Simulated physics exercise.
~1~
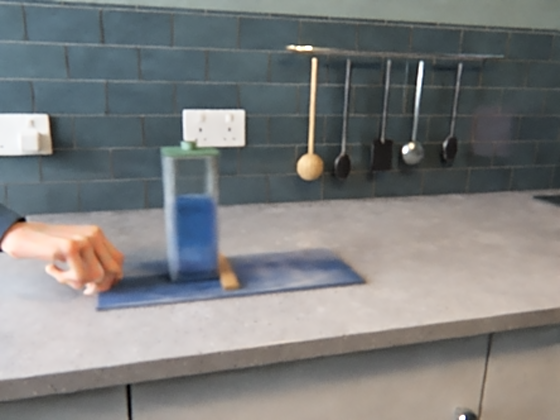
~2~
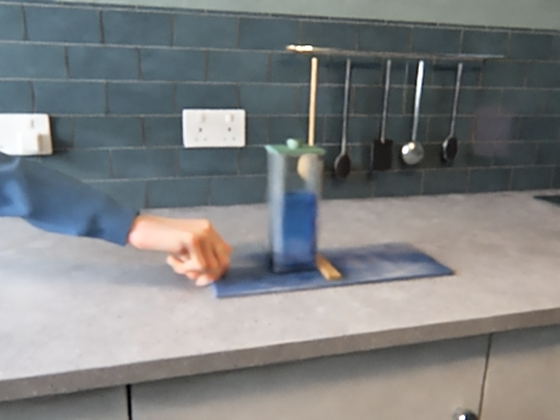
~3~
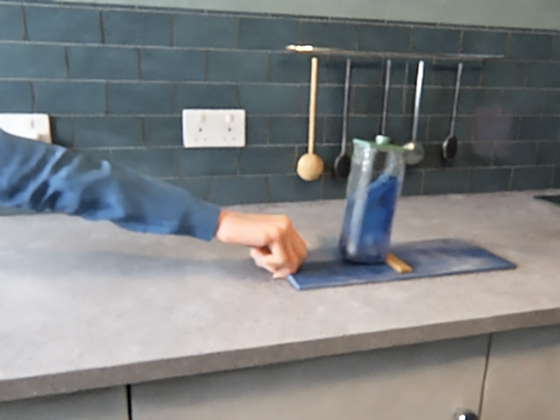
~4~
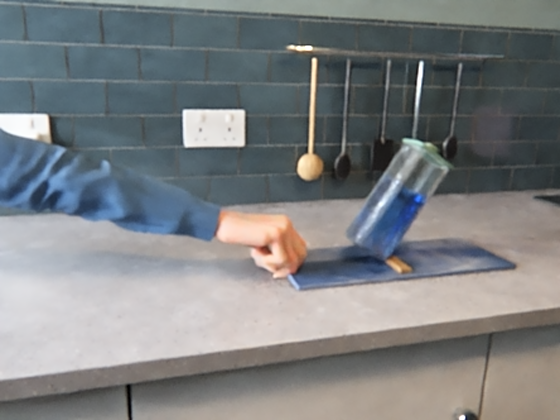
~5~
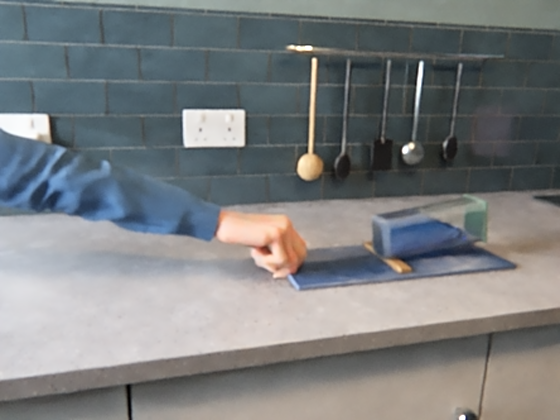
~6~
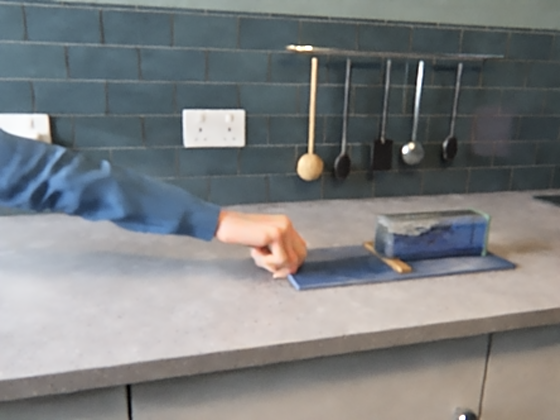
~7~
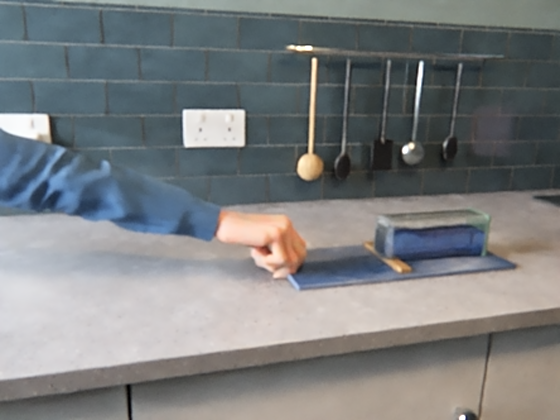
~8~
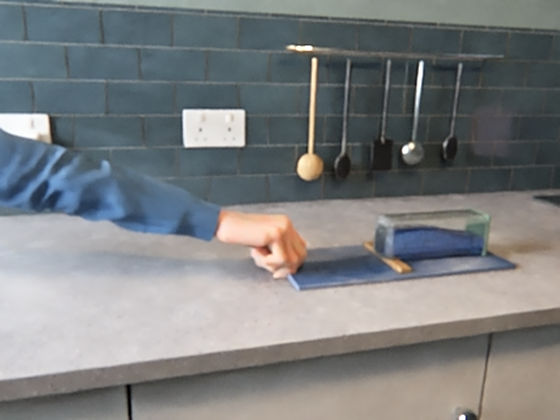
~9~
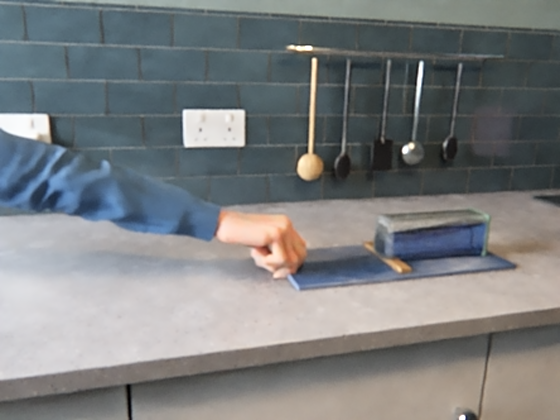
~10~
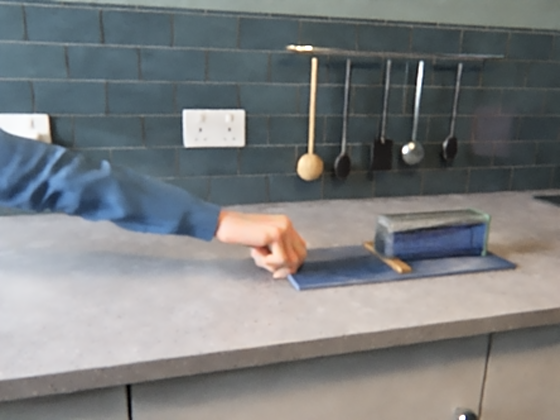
A hand slides a blue board right and stops, and the canister topples onto its side.
